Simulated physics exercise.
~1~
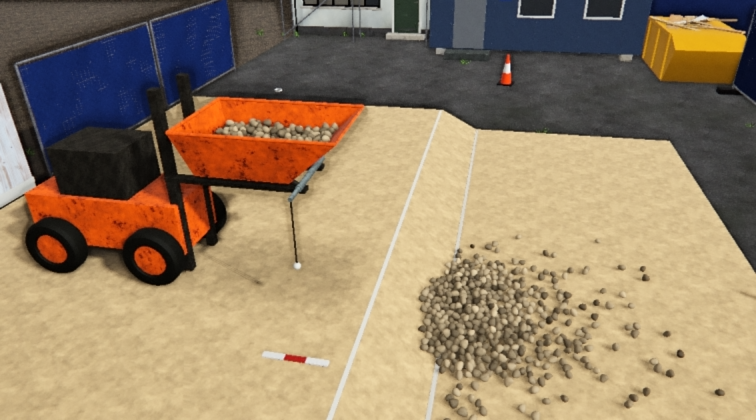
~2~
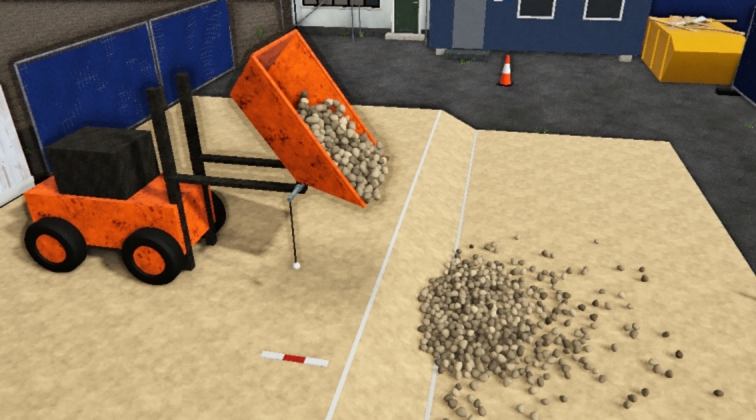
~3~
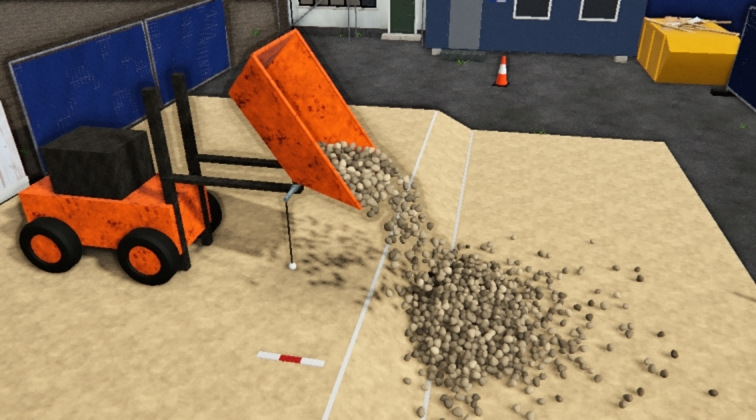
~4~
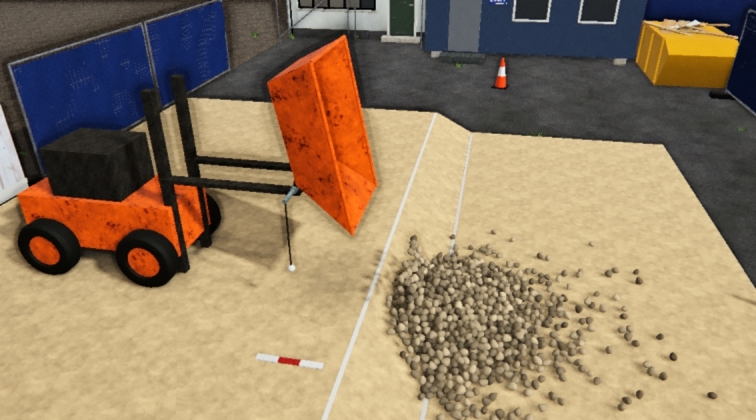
The clip opens on an orange wheeled machine at the left of a sandy yard, holding up an orange skip full of pale stones, while an earlier load lies scattered on the right beyond two white lines. The skip tips steeply to the right, and its stones slide down toward the lower lip. They then spill over the edge and tumble down onto the near side of the old heap. Finally the skip tilts further until it stands almost upright, apparently empty. The stones rest in a broader heap that spreads left across the white lines, with strays scattered to the right.
